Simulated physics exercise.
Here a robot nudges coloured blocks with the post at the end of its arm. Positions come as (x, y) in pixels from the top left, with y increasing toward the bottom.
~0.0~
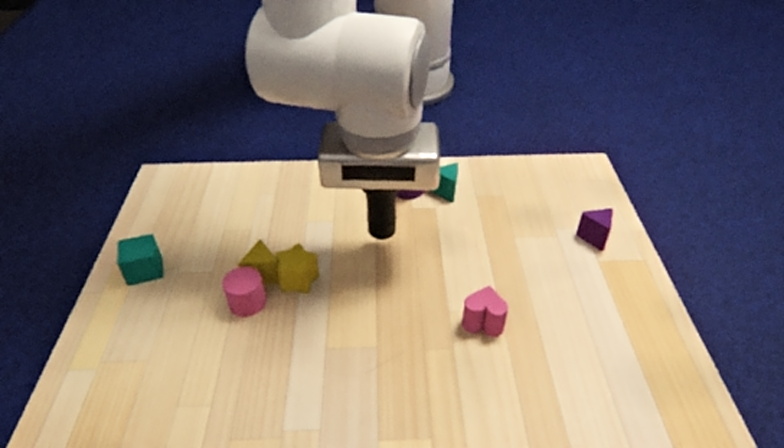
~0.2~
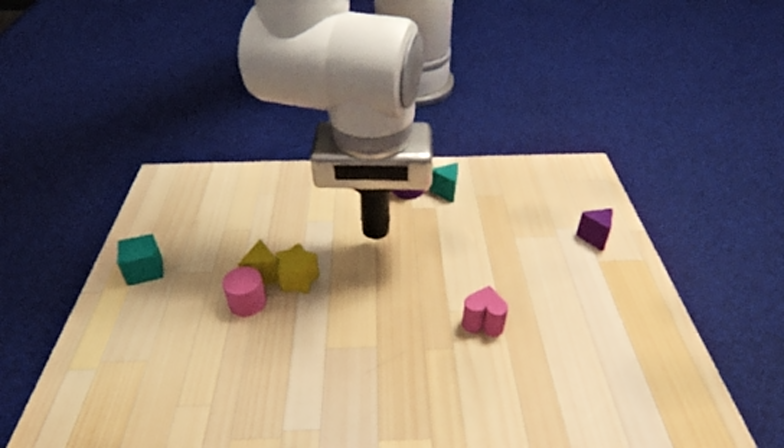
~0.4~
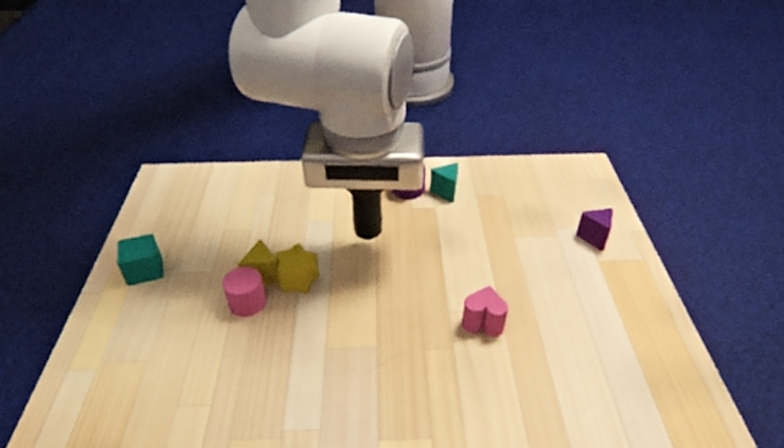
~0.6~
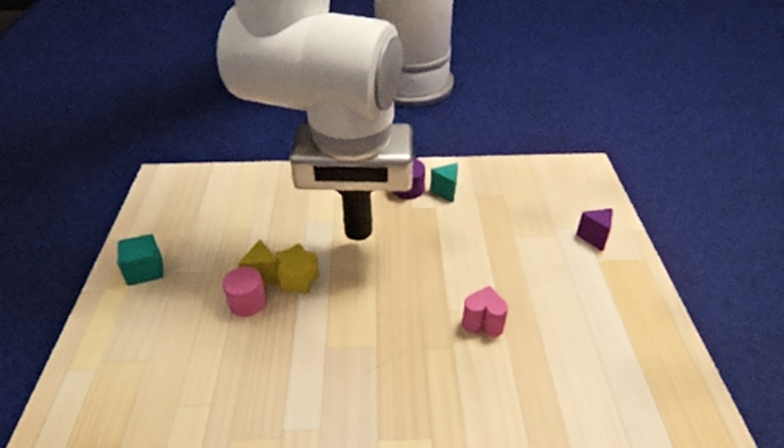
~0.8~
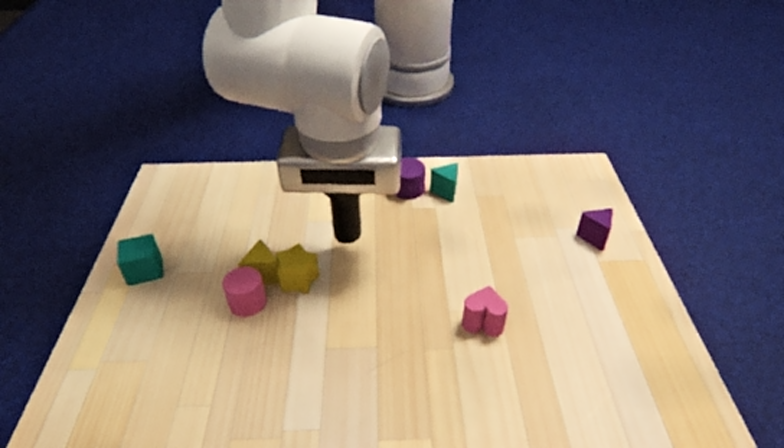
The clip opens on a robot arm holding its dark post above the middle of a pale wooden board scattered with coloured blocks. The arm drifts a short way left, bringing the post closer to the yellow star block and uncovering a purple block behind, while the blocks stay still.
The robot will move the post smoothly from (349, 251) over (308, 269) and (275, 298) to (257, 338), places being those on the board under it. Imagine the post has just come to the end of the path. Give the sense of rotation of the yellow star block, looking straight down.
The sense of turning is clockwise.
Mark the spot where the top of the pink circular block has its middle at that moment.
The middle of its top is at (185, 313).
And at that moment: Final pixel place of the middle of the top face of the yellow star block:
So, by the moment the path ends, you'll find the top centre of the yellow star block at (211, 330).
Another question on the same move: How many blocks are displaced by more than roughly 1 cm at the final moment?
Moved: More than two.
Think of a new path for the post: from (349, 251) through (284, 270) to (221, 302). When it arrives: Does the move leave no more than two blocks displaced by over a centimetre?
I believe not.
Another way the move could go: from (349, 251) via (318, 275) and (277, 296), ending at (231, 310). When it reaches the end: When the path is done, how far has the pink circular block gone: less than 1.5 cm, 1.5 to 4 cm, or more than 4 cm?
The answer will be the long band, over 4 cm.
On the path given first. One third of the way, post (305, 253); yellow triangular piece (252, 257), turned 30° clockwise; yellow star block (284, 265).
Two thirds of the way, post (271, 283); pink circular block (207, 300); yellow triangular piece (242, 257), turned 50° clockwise; yellow star block (245, 296).
At the end, post (253, 322); pink circular block (185, 313); yellow triangular piece (242, 257), turned 50° clockwise; yellow star block (211, 330), turned 45° clockwise.
